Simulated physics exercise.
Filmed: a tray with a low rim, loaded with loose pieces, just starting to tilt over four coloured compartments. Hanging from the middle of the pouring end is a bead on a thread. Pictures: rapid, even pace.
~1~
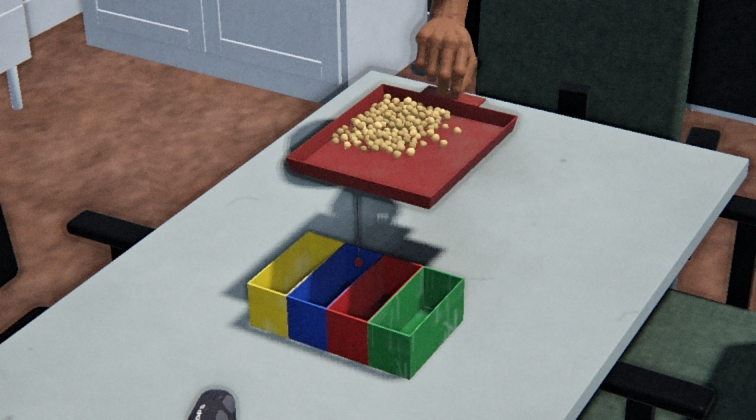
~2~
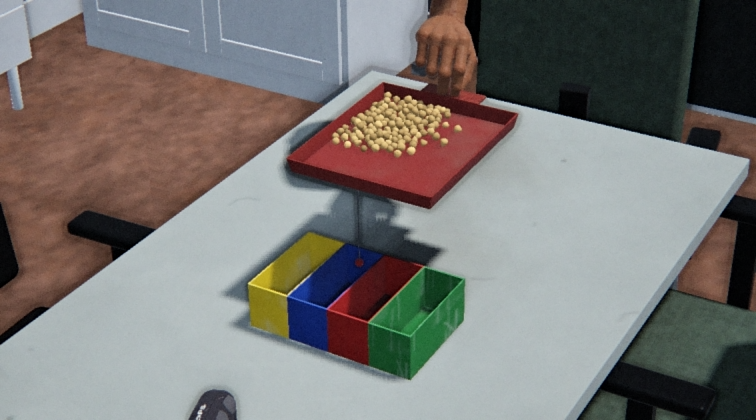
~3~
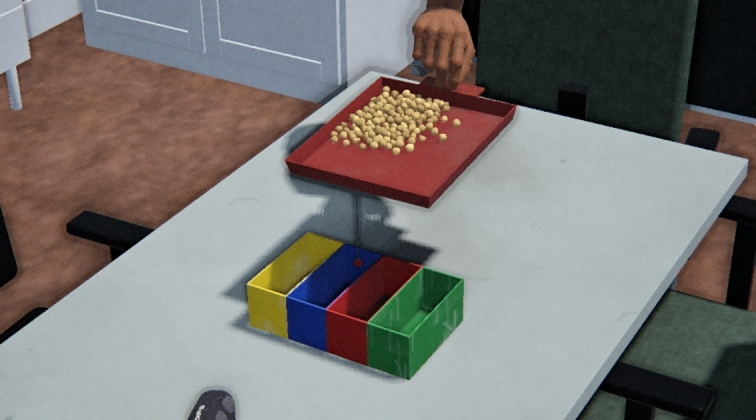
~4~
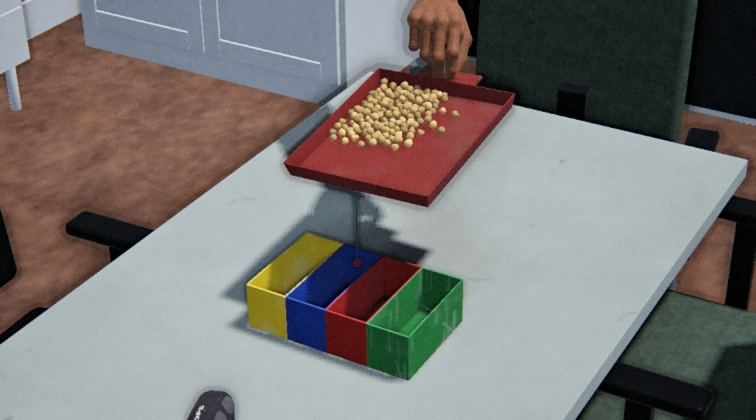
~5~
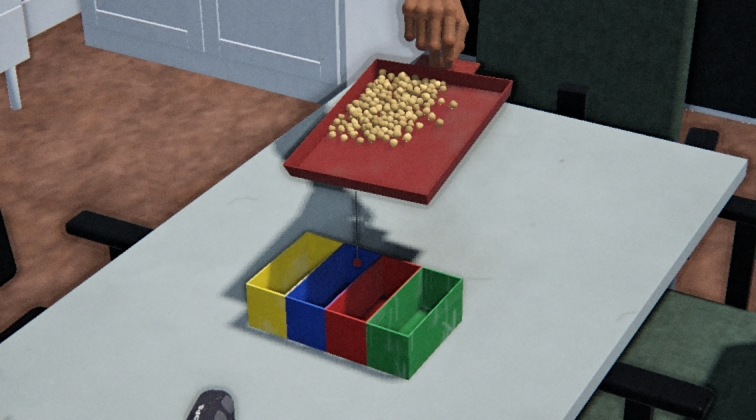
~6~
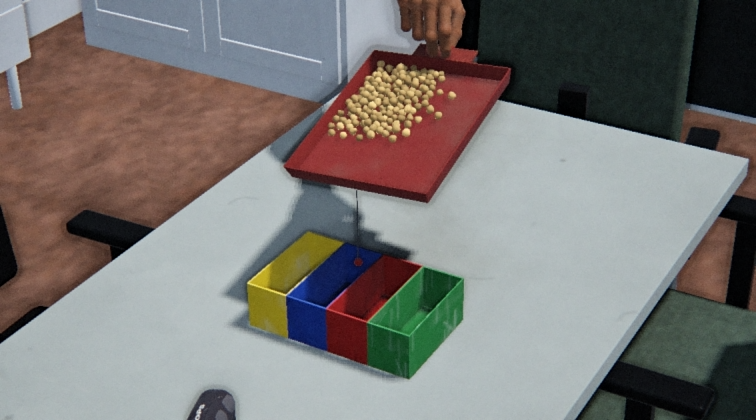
A hand slowly tilts a red tray of chickpeas above four coloured compartments.
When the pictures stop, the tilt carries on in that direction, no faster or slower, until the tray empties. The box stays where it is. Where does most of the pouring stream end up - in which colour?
In the yellow one.
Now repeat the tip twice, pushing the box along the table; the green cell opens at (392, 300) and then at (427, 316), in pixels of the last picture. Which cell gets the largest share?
Case 1 - yellow; case 2 - the cell in yellow.
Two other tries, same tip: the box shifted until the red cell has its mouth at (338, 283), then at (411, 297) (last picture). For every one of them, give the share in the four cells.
In turn 100 and 20 in a hundred.
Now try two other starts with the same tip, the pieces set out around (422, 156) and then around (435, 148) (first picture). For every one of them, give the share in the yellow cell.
Respectively 40 and 40 per cent.
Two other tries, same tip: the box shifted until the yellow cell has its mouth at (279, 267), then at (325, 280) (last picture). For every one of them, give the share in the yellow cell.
70 %, then 20 %.
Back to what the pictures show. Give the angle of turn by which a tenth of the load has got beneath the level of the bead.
70° or so.
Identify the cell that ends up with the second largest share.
Blue.
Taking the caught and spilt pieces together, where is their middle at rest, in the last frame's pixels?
Somewhere around (293, 308) in the final view.
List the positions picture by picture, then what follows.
Corners of the pouring end near (291, 157) and (429, 195), level; middle of the load near (391, 125), dried chickpeas; bead on its thread near (359, 262); yellow cell near (268, 306); blue cell near (307, 319); red cell near (348, 333); green cell near (389, 347), in the first picture.
Corners of the pouring end near (291, 157) and (430, 195), level; middle of the load near (392, 124), in the second picture.
Corners of the pouring end near (290, 159) and (428, 194), tipped barely, lowest at the left corner; middle of the load near (391, 120), in the third picture.
Corners of the pouring end near (288, 162) and (426, 193), tipped a little, lowest at the left corner; middle of the load near (389, 114), in the fourth picture.
Corners of the pouring end near (288, 163) and (425, 192), tipped a little, lowest at the left corner; middle of the load near (388, 107), in the fifth picture.
Corners of the pouring end near (288, 165) and (424, 190), tipped clearly, lowest at the left corner; middle of the load near (392, 97); yellow cell near (268, 306); blue cell near (307, 319); red cell near (347, 333); green cell near (389, 347), in the sixth picture.
Shortly afterwards, tray tipped steeply; all but a few on the tray; only a few in the yellow cell; a little falling or outside the box.
Next, tray tipped right over; the bulk on the tray; a little in the yellow cell; only a few in the blue cell; a little falling or outside the box.
Some moments later, tray tipped past a quarter turn; near two thirds in the yellow cell; near a quarter in the blue cell; a little falling or outside the box.
In the end, tray tipped past a quarter turn; near two thirds in the yellow cell; near a quarter in the blue cell; none at all in the green cell; none at all in the red cell; a little outside the box.
